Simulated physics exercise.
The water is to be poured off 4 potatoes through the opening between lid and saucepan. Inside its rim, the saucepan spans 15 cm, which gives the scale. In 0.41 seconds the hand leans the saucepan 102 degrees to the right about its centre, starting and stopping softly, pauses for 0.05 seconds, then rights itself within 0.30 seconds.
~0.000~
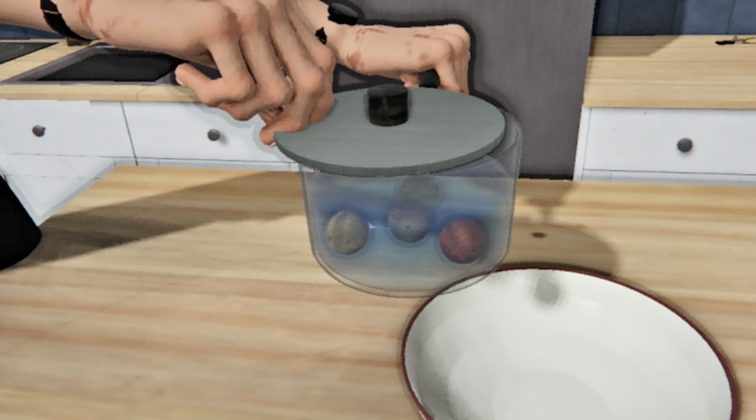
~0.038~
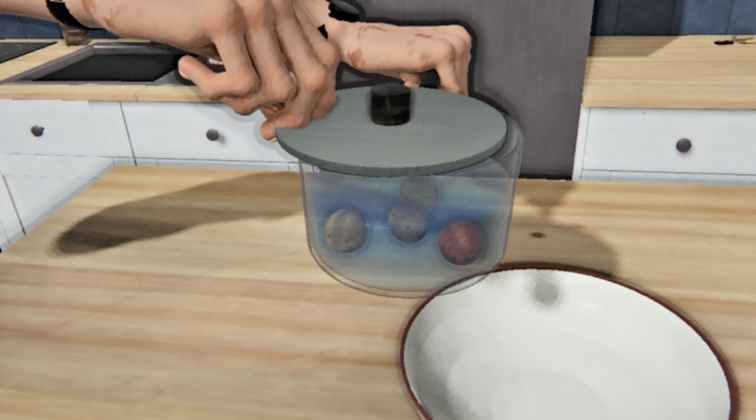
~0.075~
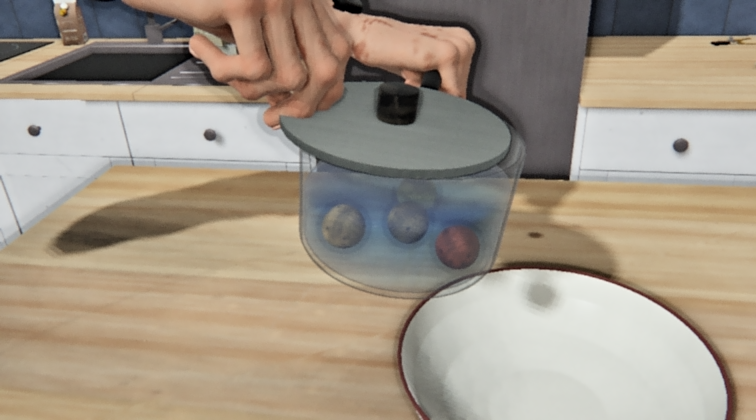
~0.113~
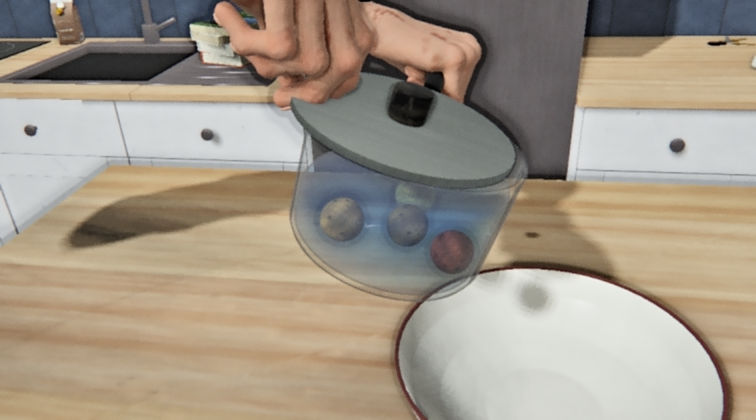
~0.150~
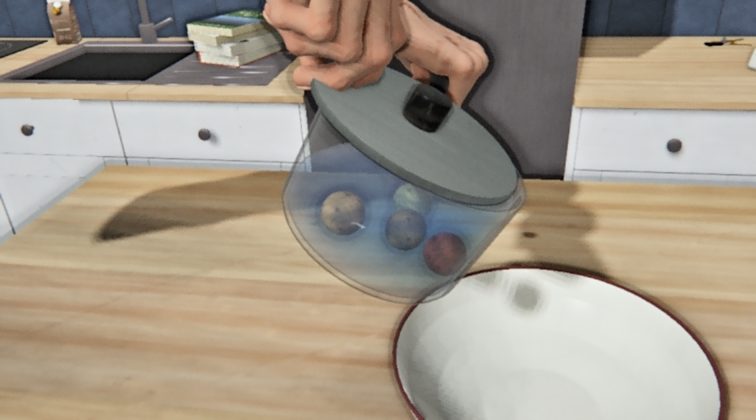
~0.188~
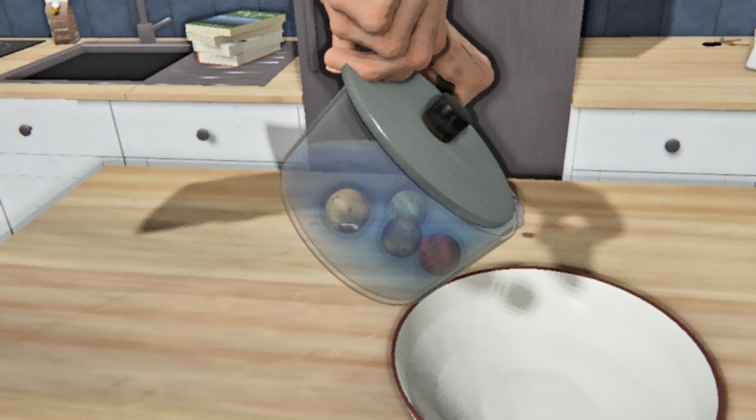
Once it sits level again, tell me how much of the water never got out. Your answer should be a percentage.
Around 60 out of every 100 parts of the water never got out.
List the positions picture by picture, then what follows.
In the first picture, it leans 0°; its right rim is at (520, 134); the water meets the walls at (310, 173) and (513, 180); the lid's edge is at (502, 125), 8 mm short of the rim.
In the second picture, it leans 2°; its right rim is at (521, 139); the water meets the walls at (310, 173) and (512, 181).
In the third picture, it leans 8°; its right rim is at (523, 150); the water meets the walls at (307, 172) and (511, 183).
In the fourth picture, it leans 18°; its right rim is at (525, 169); the water meets the walls at (303, 170) and (512, 187).
In the fifth picture, it leans 30°; its right rim is at (522, 193); the water meets the walls at (295, 166) and (515, 192).
In the sixth picture, it leans 44°; its right rim is at (514, 220); the water meets the walls at (290, 154) and (504, 197); 1 per cent is over the edge; the lid's edge is at (510, 204), 8 mm short of the rim.
After 0.33 s the tilt is 93° and 85 per cent of the water is still in the saucepan.
After 0.44 s the tilt is 102° and 74 per cent of the water is still in the saucepan.
After 0.55 s the tilt is 81° and 64 per cent of the water is still in the saucepan.
After 0.67 s the tilt is 21° and 60 per cent of the water is still in the saucepan.
In the end 60 per cent of the water is still in the saucepan.
